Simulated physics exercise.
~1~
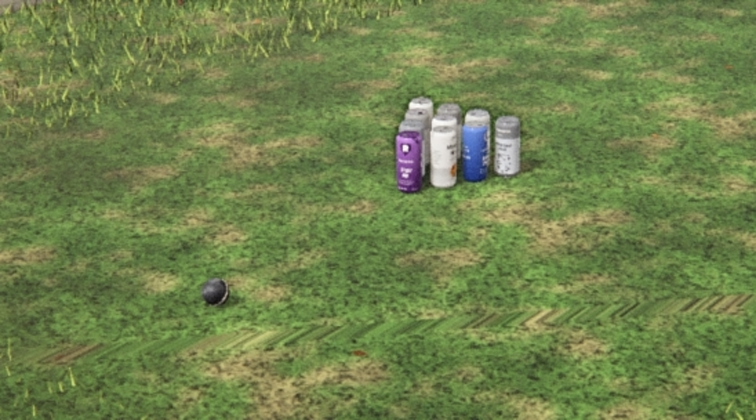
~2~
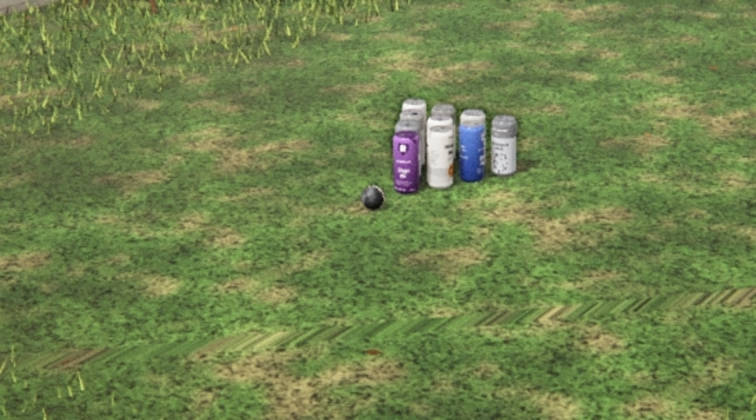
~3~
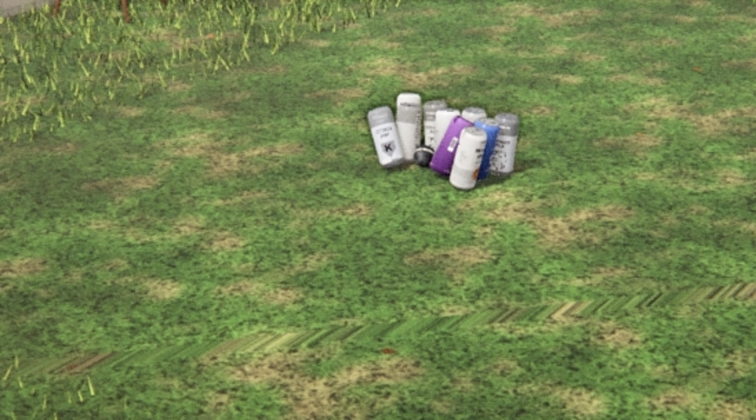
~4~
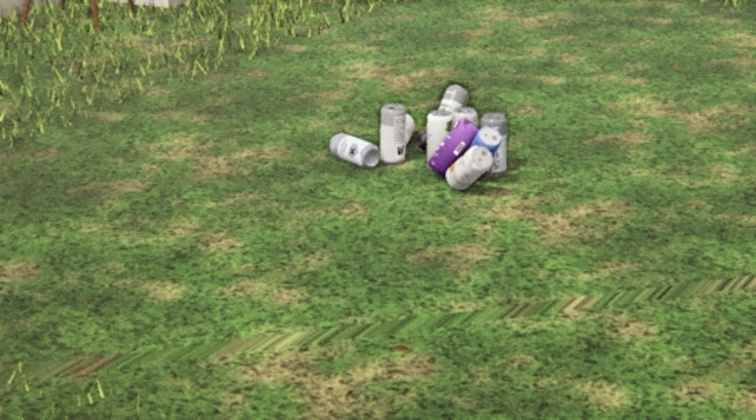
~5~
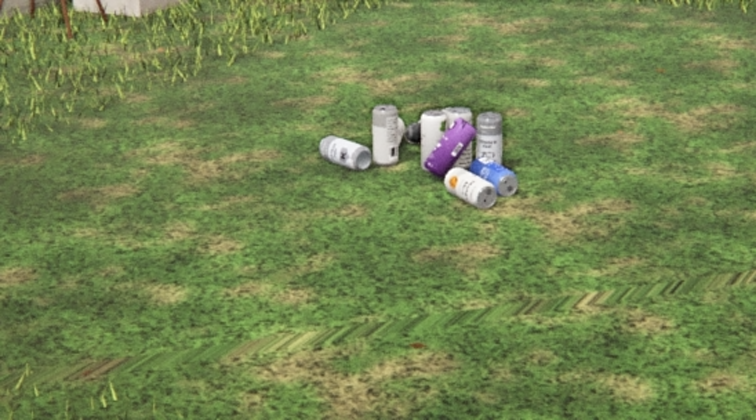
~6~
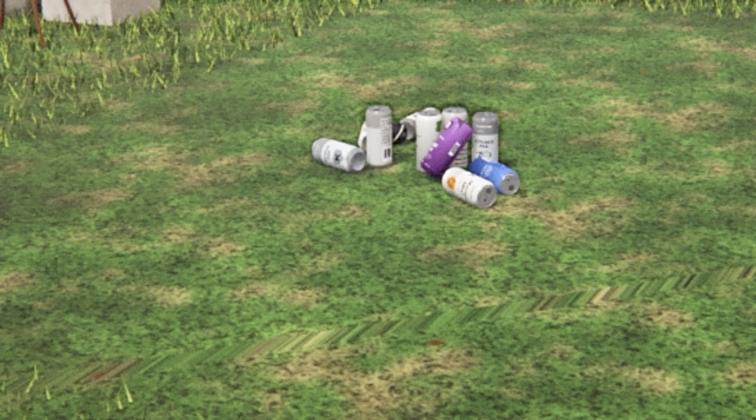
At first, a cluster of upright can-like tubes, one purple and one blue among mostly white and grey ones, stands on patchy grass while a small dark ball lies to the lower left. The ball rolls up and to the right until it reaches the group beside the purple tube. It pushes in among them, knocking several into a lean and shoving a pale one out to the left. That pale tube drops onto its side, while a white one and the blue one topple at the front right. Finally, the purple tube rests tilted against its neighbours, some tubes still stand, and the ball drifts slightly left behind them.
